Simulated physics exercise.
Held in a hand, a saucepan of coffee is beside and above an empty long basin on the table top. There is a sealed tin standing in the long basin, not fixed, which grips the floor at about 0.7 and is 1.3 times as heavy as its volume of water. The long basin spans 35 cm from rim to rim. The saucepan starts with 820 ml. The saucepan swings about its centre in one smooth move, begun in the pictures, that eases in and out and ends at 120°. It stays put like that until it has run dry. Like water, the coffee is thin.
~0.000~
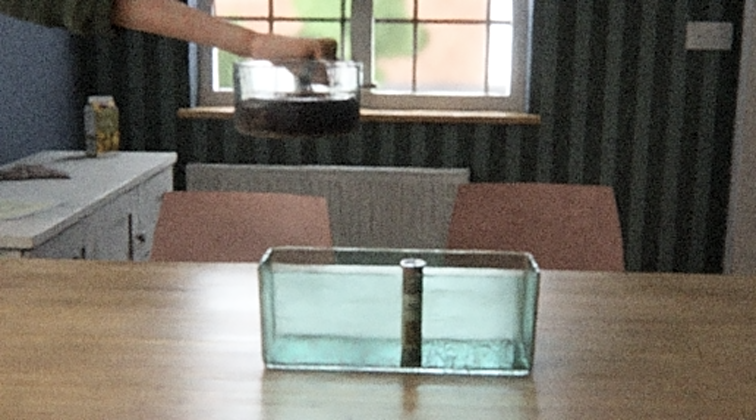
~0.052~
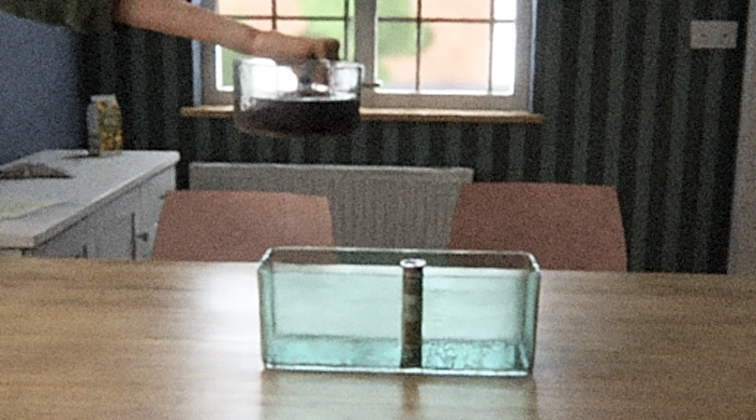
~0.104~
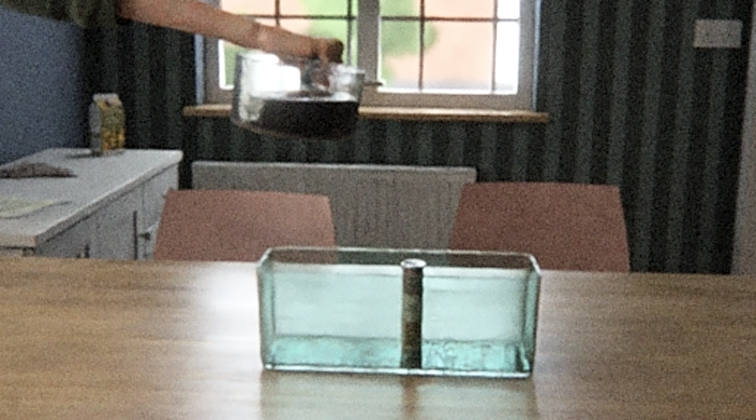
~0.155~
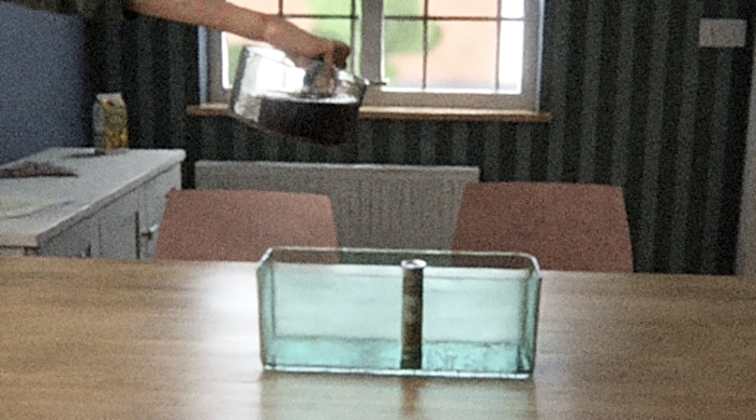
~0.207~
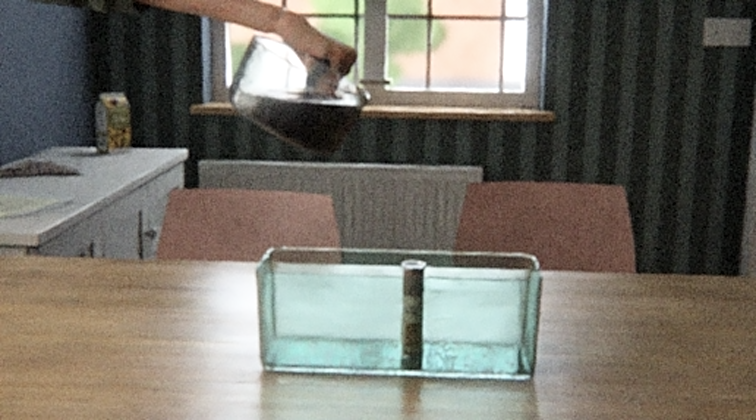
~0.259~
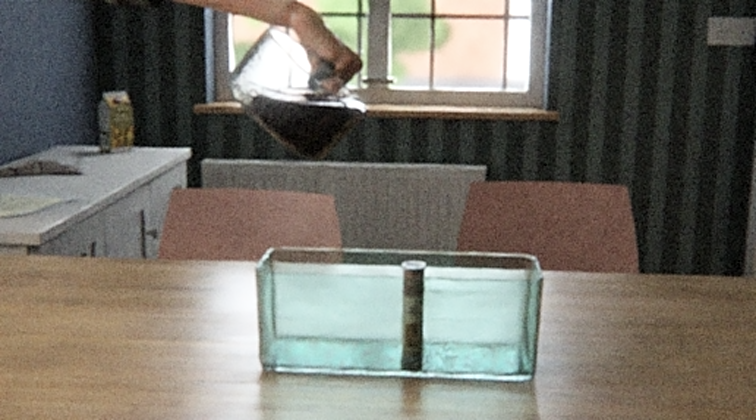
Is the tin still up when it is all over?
No, the tin goes over.
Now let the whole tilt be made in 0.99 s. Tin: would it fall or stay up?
Well, the tin simply holds firm.
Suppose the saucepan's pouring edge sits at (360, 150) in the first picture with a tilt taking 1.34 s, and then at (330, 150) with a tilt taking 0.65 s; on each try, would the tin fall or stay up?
The tin stays vertical the first time and stays vertical the second time.
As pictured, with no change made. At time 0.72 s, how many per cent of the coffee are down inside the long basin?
I reckon close to 88 per cent.
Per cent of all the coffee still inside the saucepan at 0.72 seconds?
3 %.
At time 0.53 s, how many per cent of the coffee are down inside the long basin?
Roughly 18 percent of it.
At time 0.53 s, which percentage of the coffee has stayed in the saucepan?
Portion remaining: Approx. 20 per cent.
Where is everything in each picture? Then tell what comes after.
In the first frame, tilt 0°; pouring edge (361, 66); surface from (238, 95) to (358, 97); the long basin's rim runs from (264, 260) to (535, 266); the tin's top is at (413, 267).
In the second frame, tilt 2°; pouring edge (362, 68); surface from (238, 94) to (358, 97).
In the third frame, tilt 7°; pouring edge (364, 74); surface from (237, 93) to (358, 98).
In the fourth frame, tilt 16°; pouring edge (367, 85); surface from (235, 91) to (360, 100).
In the fifth frame, tilt 28°; pouring edge (368, 99); surface from (234, 86) to (362, 102).
In the sixth frame, tilt 41°; pouring edge (365, 115); surface from (233, 80) to (362, 105).
Then, 0.53 s in, the tilt is 110° and 20 per cent is still to pour; the tin stands where it began.
Then, 0.72 s in, the tilt is 120° and 3 per cent is still to pour; the tin stands 2 cm from where it began.
Then, 0.93 s in, the tilt is 120° and 0 per cent is still to pour; the tin leans 31°.
Then, 1.15 s in, the tilt is 120° and 0 per cent is still to pour; the tin lies on its side.
Finally, the tin lies on its side.
